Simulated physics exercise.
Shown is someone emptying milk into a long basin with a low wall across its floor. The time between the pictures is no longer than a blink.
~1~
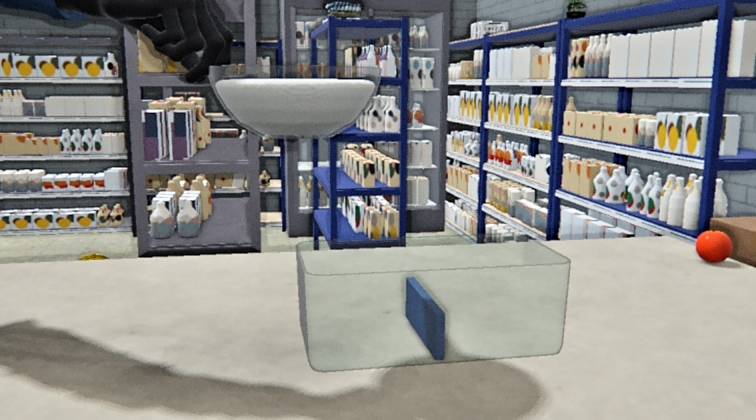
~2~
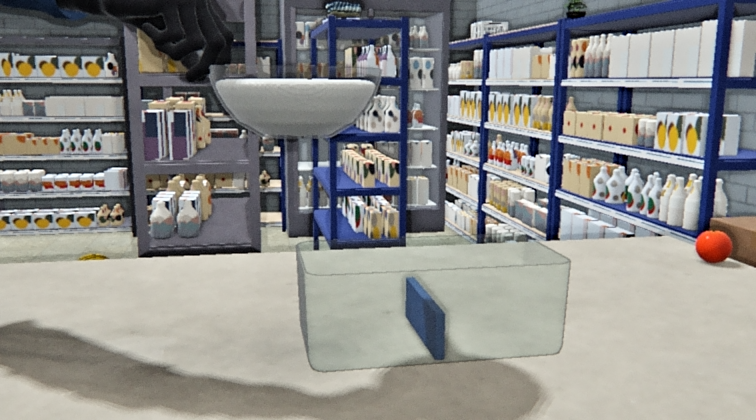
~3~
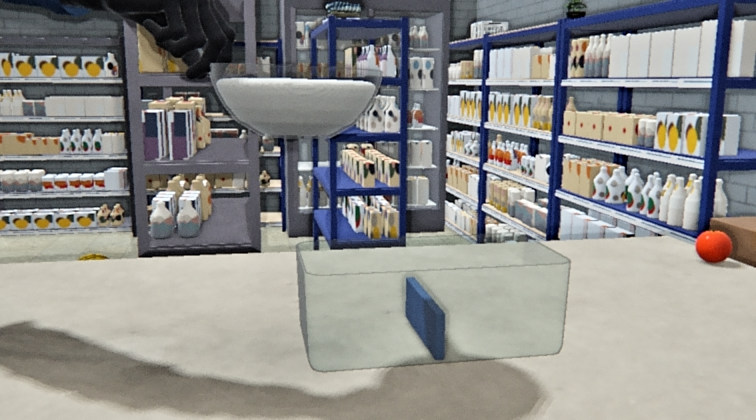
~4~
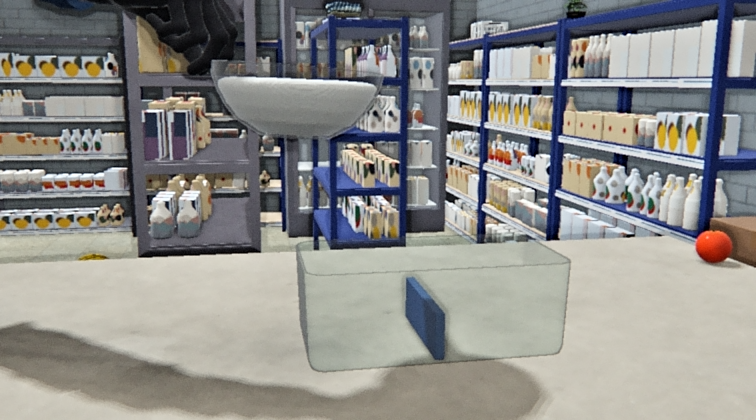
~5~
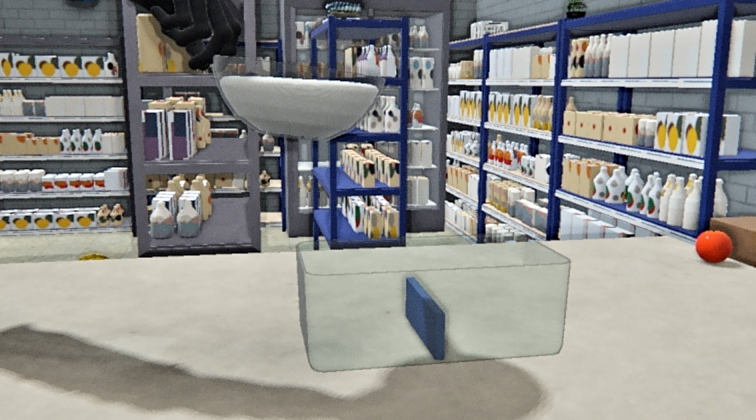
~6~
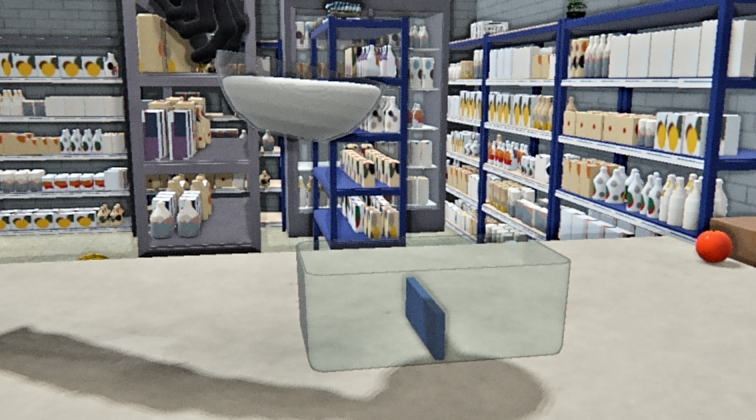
A white bowl held by a dark hand tilts slightly rightward above a clear basin.
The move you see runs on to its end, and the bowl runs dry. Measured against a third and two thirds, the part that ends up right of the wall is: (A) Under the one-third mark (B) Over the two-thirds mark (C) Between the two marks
C.
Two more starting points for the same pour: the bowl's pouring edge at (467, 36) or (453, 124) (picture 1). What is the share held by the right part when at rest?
About 75 % the first time, about 90 % the second.
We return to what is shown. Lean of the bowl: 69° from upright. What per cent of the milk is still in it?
Remaining fraction: Approx. 30 %.
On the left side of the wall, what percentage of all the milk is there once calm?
That works out near 40 in every hundred.
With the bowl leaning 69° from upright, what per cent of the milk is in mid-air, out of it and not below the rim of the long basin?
Near 45 %.
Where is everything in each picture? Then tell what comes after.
In the first picture, tilt 0°; pouring edge (379, 71); surface from (215, 83) to (374, 83); the long basin's rim runs from (301, 259) to (546, 248); the wall's top is at (424, 295).
In the second picture, tilt 0°; pouring edge (380, 71); surface from (215, 82) to (374, 84).
In the third picture, tilt 2°; pouring edge (380, 73); surface from (216, 81) to (374, 85).
In the fourth picture, tilt 4°; pouring edge (381, 77); surface from (217, 80) to (375, 86).
In the fifth picture, tilt 7°; pouring edge (382, 81); surface from (219, 79) to (377, 87).
In the sixth picture, tilt 11°; pouring edge (383, 87); surface from (222, 79) to (379, 88).
A moment on, the bowl is tipped part way and 32 per cent is still to pour, 3 is left of the wall and 19 right of it.
Next, the bowl is tipped right over and 0 per cent is still to pour, 36 is left of the wall and 59 right of it.
Then the bowl is tipped right over and 0 per cent is still to pour, 38 is left of the wall and 60 right of it.
Later the bowl is tipped right over and 0 per cent is still to pour, 38 is left of the wall and 60 right of it.
At rest 38 per cent lies left of the wall, 60 right of it and 2 outside.
